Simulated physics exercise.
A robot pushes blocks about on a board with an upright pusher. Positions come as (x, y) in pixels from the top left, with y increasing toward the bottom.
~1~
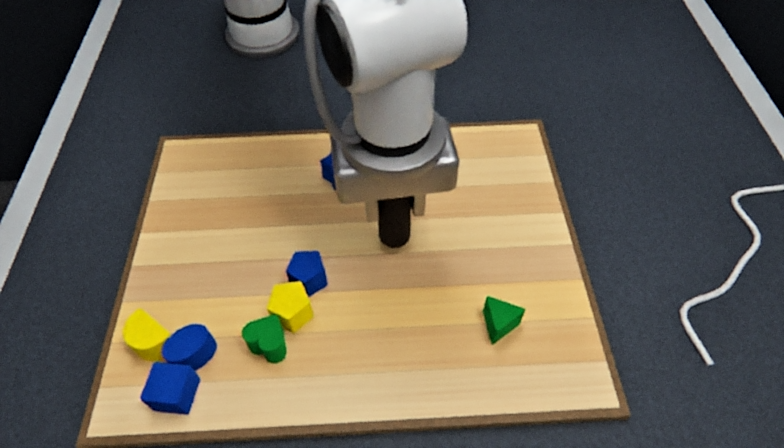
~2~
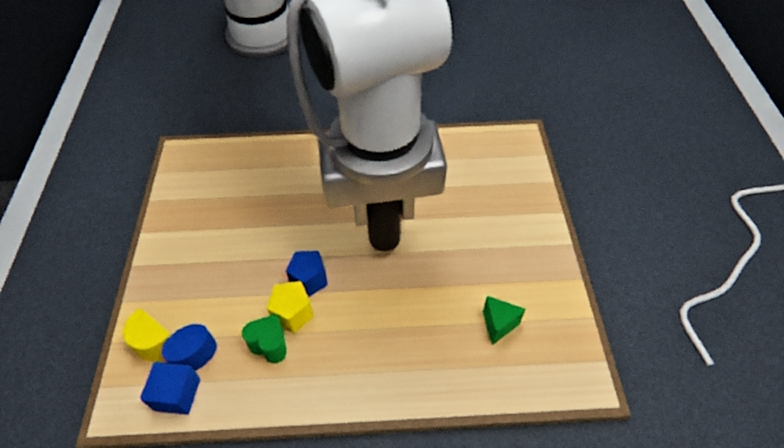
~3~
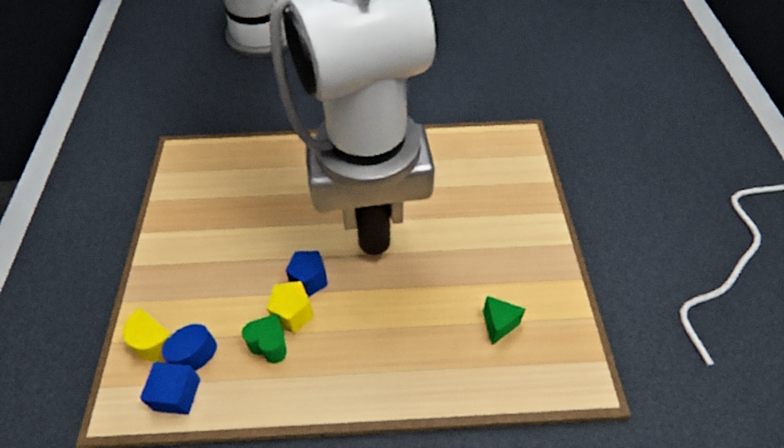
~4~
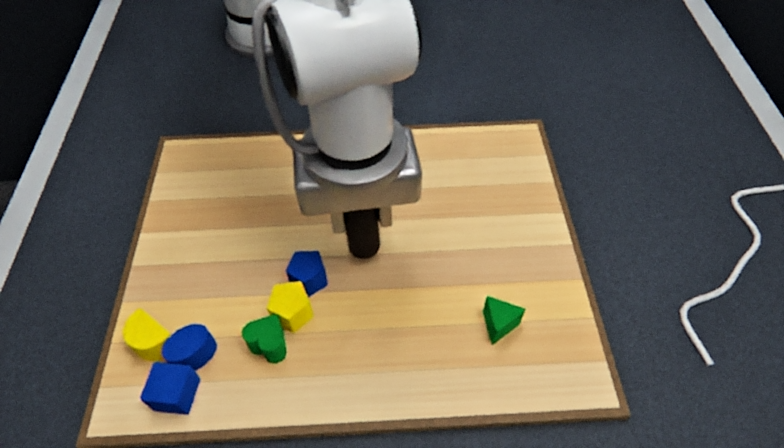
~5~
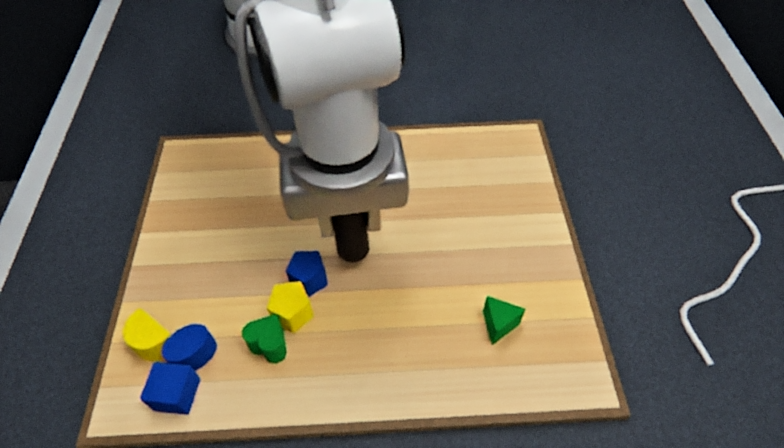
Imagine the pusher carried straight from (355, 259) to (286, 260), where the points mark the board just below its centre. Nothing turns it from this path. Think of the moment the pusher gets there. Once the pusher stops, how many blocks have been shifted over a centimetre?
Looking at the path, I think only one of the blocks ends up more than 1 cm away.
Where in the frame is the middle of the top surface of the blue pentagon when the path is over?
I'd say the blue pentagon ends with its top centre at (272, 273).
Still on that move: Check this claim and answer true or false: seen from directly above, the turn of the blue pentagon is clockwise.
The claim does not hold.
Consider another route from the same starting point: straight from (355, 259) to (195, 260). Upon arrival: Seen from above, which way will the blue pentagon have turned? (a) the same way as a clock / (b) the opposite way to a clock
My answer is option b.
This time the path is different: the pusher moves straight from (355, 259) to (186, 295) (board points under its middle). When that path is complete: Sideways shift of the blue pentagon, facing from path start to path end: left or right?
So, looking from the first point of the path to the last, the blue pentagon moves leftwards.
What follows on the original path. Halfway along, pusher (317, 250); blue pentagon (296, 268), turned 35° anticlockwise.
At the end, pusher (283, 250); green heart (263, 336), turned 10° clockwise; yellow pentagon (285, 303), turned 15° anticlockwise; blue pentagon (272, 273), turned 80° anticlockwise.
